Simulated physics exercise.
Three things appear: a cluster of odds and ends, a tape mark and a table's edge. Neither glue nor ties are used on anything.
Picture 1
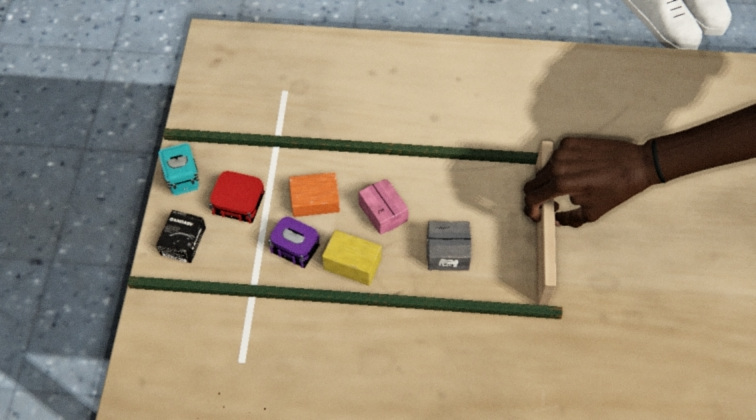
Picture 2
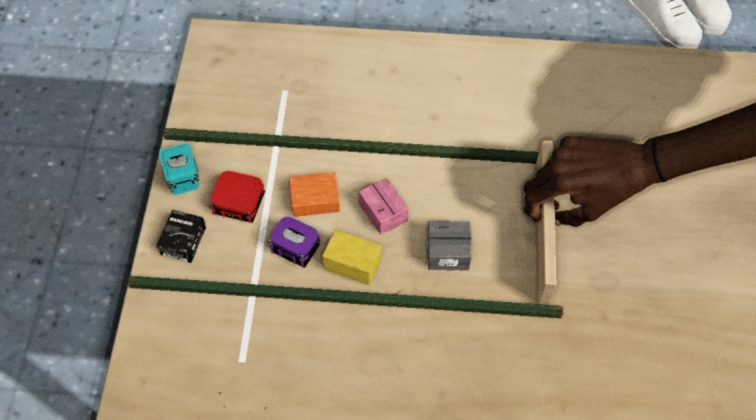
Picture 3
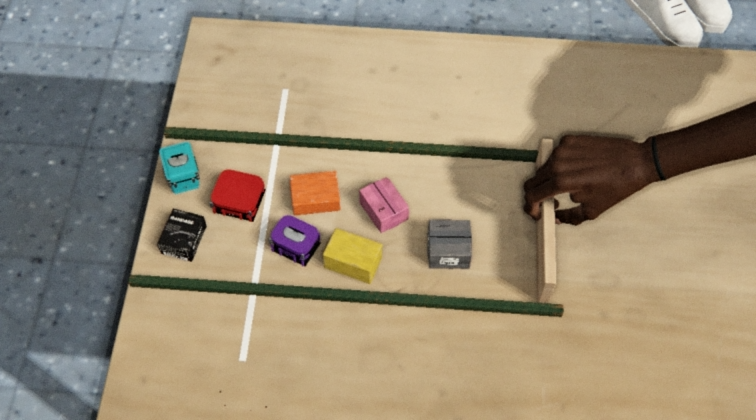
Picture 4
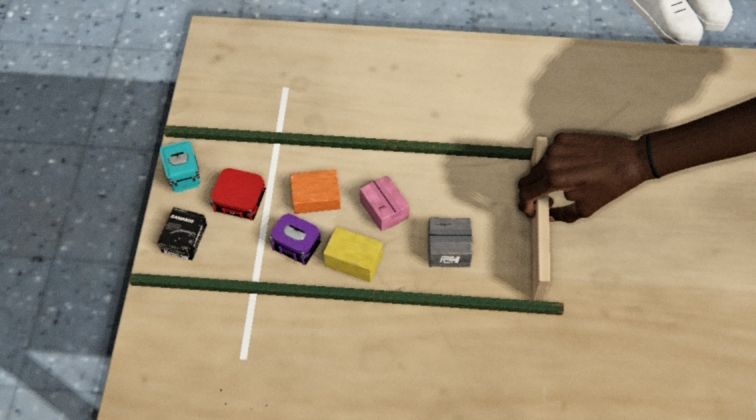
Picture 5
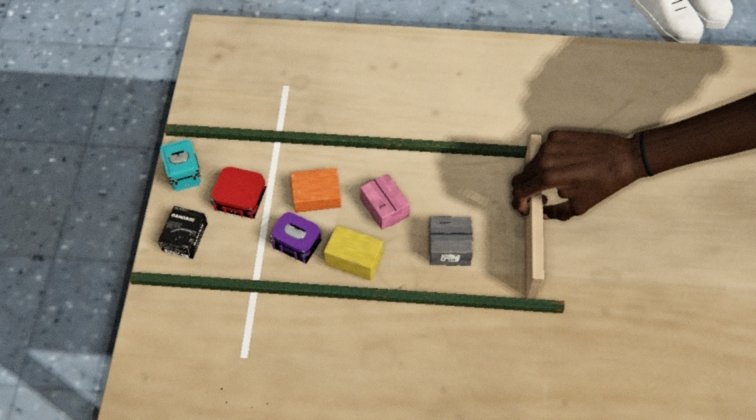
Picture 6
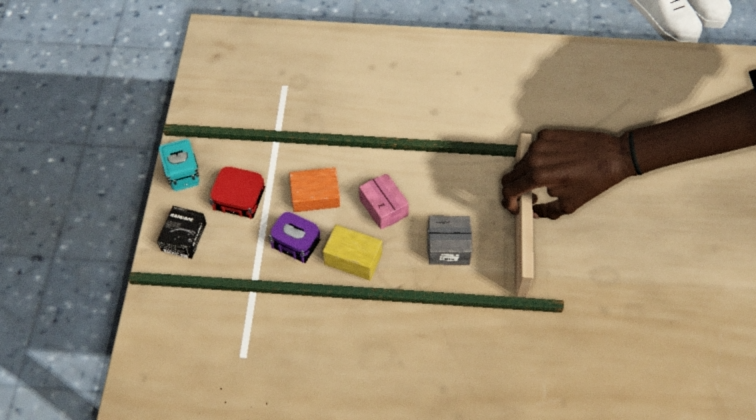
A hand sliding a wooden board slightly left between green rails, while the colourful boxes and cases ahead of it stay still.
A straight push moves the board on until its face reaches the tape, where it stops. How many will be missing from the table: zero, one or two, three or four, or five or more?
Count off: Fewer than three, some.
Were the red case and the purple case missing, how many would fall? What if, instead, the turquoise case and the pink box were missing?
The first try gives 0, the second gives 0.
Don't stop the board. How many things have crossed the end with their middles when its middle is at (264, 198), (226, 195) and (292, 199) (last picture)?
1; 3; 0.
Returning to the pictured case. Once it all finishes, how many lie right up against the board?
The count is 2.
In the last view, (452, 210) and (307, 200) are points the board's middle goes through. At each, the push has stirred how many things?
I count 1 first and 7 after.
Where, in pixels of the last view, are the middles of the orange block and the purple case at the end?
First object: (214, 180); second object: (200, 216).
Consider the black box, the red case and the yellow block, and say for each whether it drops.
Looking at each: The black box never drops; the red case never drops; the yellow block never drops.
Soon after, none off yet; turquoise case at rest near (180, 166); black box at rest near (182, 232); red case at rest near (238, 193).
Then, none off yet; turquoise case at rest near (180, 166); black box at rest near (182, 232); red case at rest near (238, 192).
Further on, none off yet; turquoise case moved a little near (167, 163); black box at rest near (182, 232); red case moved about its own width near (201, 188).
At rest, the number that fall off is one or two; fallen, turquoise case.
